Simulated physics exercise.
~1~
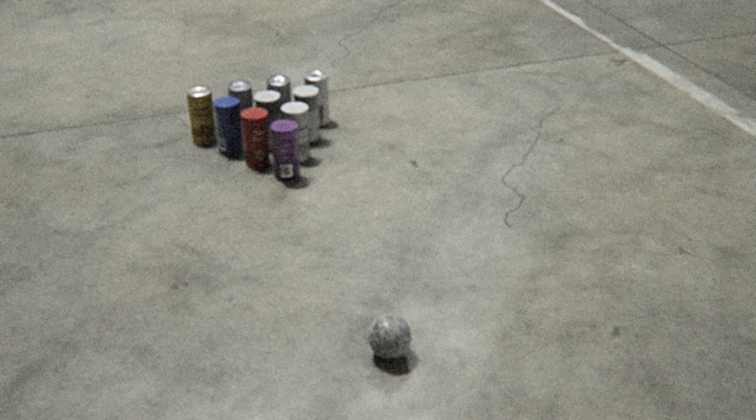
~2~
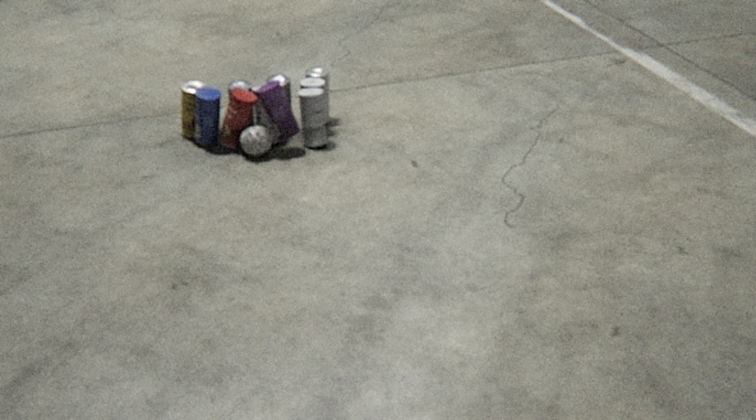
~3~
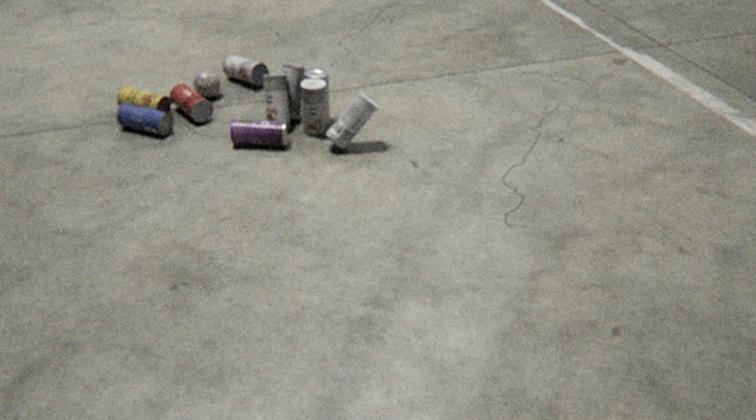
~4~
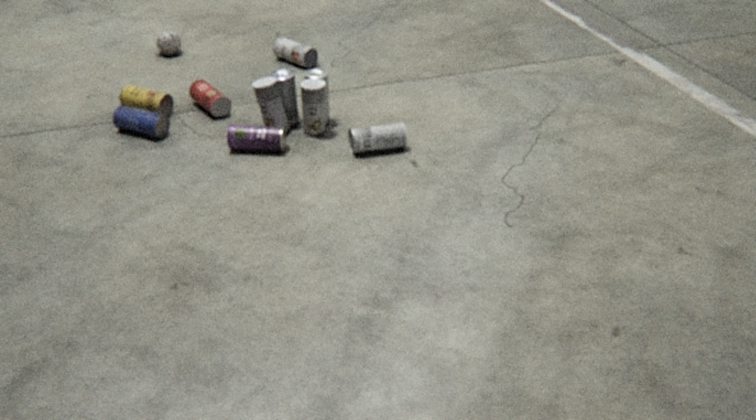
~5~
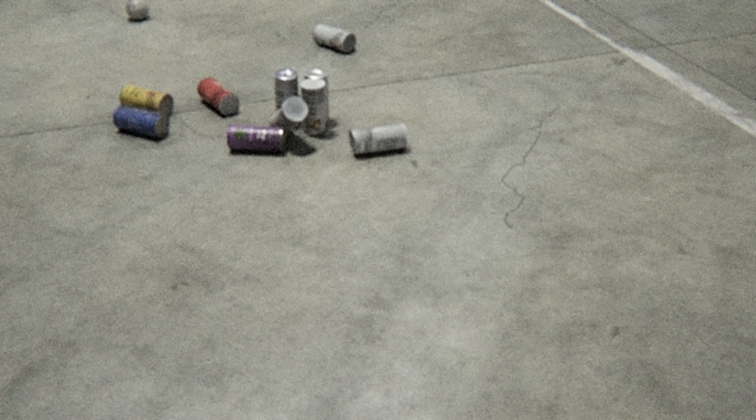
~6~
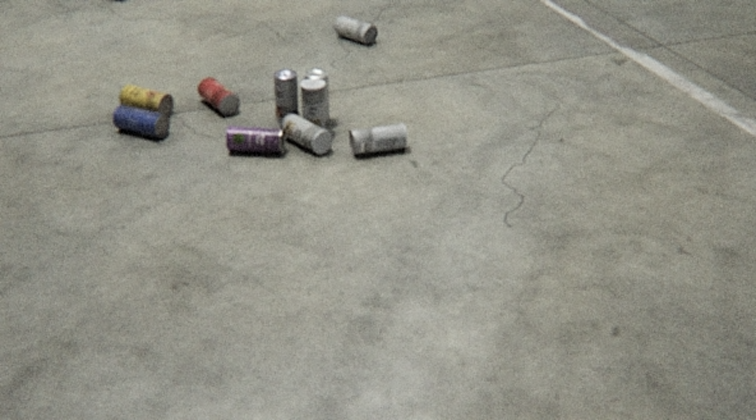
At first, a wedge of upright canisters stands on a grey concrete floor, with a grey stone ball in the foreground. The ball rolls away toward them, slightly to the left, and strikes the group, tilting the purple and red canisters and pushing the blue one left. The blue, yellow, red and purple canisters topple onto their sides, while a pale one tips over to the right and another rolls toward the back. The ball continues to the upper left and leaves view. One more pale canister falls forward, leaving three standing among those scattered on the floor.
